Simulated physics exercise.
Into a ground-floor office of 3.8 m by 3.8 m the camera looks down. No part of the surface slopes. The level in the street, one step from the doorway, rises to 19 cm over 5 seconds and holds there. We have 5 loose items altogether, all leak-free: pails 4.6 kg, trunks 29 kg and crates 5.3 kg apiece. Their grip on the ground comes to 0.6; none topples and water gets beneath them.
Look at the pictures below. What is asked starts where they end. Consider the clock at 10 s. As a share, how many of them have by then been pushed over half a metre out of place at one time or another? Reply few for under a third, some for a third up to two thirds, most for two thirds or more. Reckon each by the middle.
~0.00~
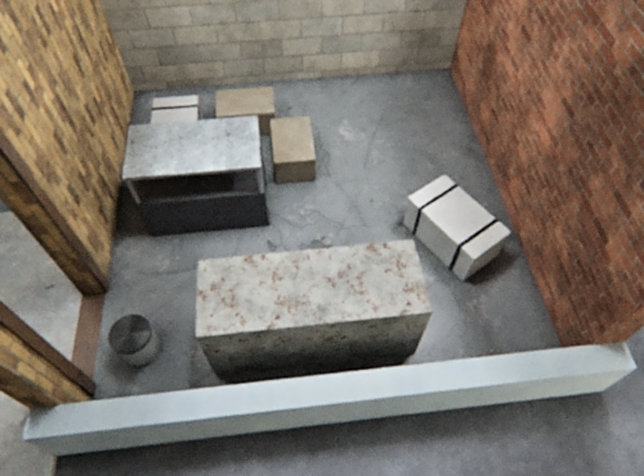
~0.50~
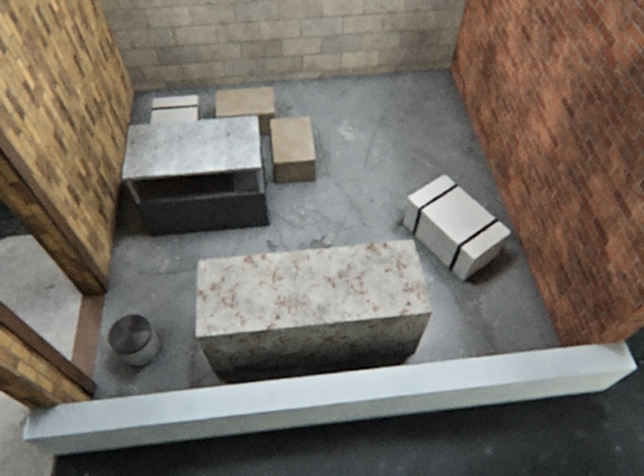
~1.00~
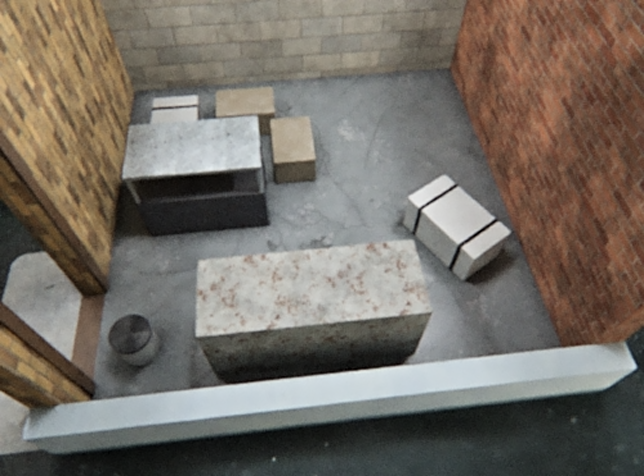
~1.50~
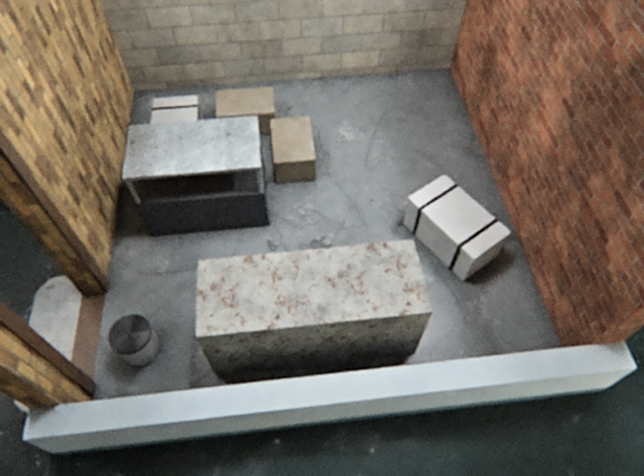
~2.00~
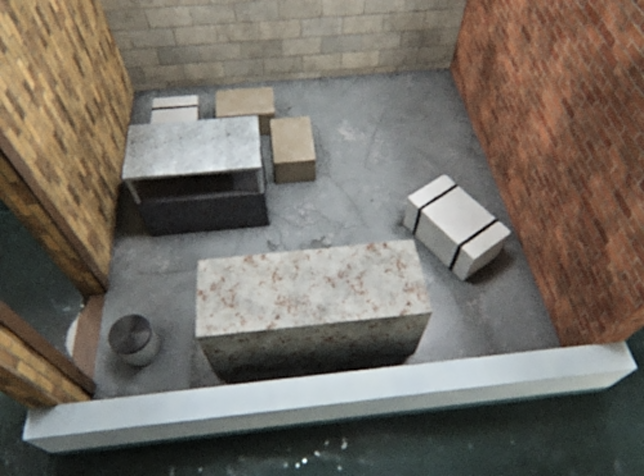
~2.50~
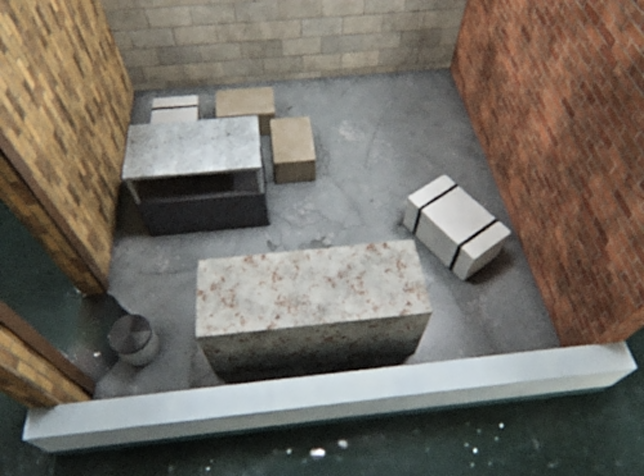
Few.
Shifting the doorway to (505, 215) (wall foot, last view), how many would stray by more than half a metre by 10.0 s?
Count: 2.
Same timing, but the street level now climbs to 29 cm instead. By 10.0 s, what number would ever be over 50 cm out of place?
In that case 2 of them.
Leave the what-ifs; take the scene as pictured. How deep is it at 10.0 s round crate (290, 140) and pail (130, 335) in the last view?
Depths: Near 1 cm, then near 10 cm.
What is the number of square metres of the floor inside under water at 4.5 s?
Flooded: Near 3.0 m2.
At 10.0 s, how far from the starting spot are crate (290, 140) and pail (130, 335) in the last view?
Net displacement, in order: 0 cm; 60 cm.
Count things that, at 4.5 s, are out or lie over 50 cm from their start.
I count 0 of them.
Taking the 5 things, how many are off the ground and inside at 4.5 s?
At that moment 0.
After 3.5 s 0 of 5 are over 50 cm from their spots; 0 afloat.
After 4.5 s 0 of 5 are over 50 cm from their spots; 0 afloat.
After 7.0 s 1 of 5 are over 50 cm from their spots; 1 afloat.
After 10.0 s 1 of 5 are over 50 cm from their spots, and 1 have been at some point; 1 afloat.
